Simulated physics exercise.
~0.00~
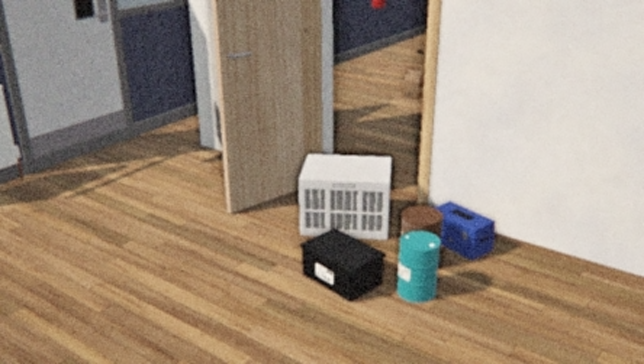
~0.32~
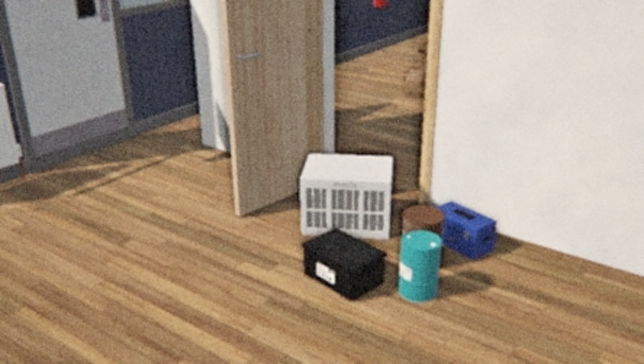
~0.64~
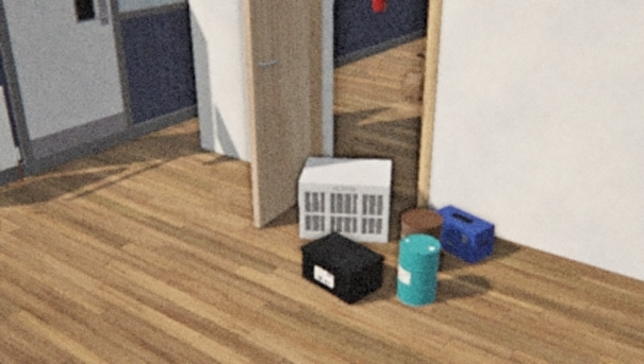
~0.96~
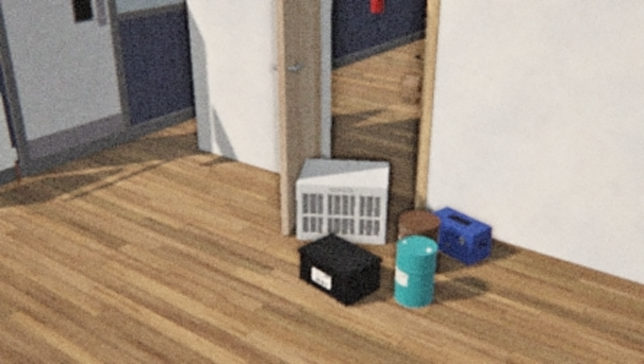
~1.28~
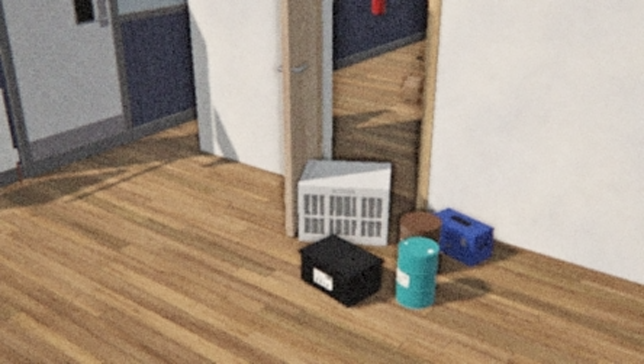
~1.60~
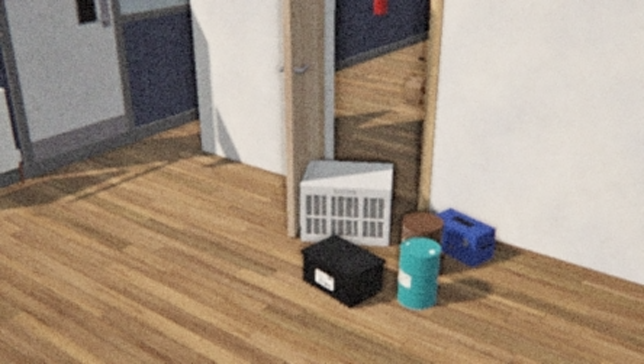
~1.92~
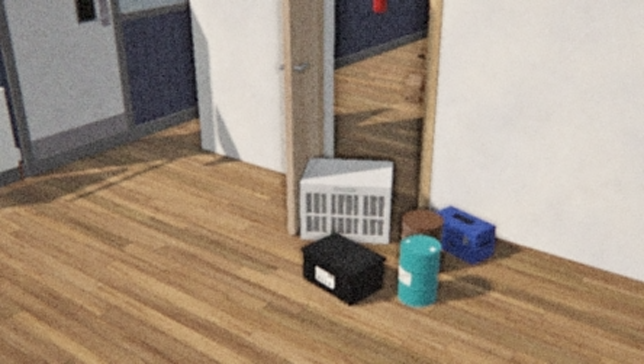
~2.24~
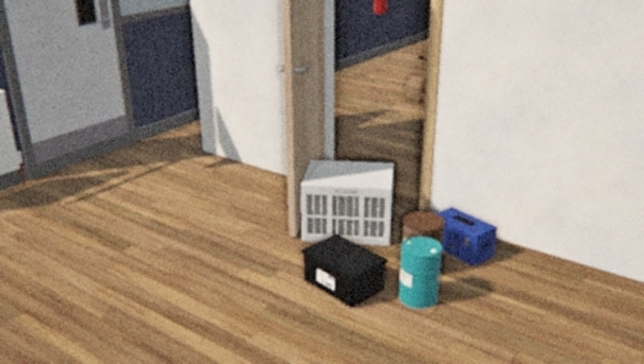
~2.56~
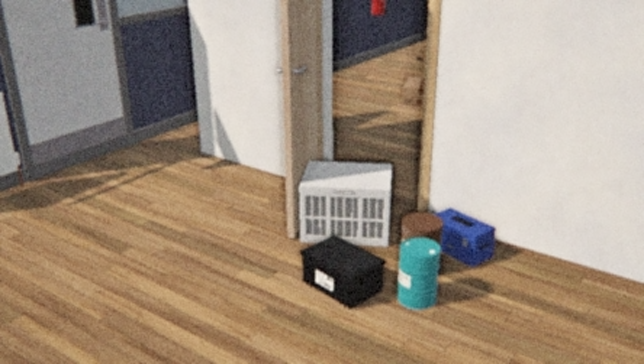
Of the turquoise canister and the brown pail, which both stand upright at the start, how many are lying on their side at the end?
None of them are. The turquoise canister and the brown pail are both still standing upright near the doorway.
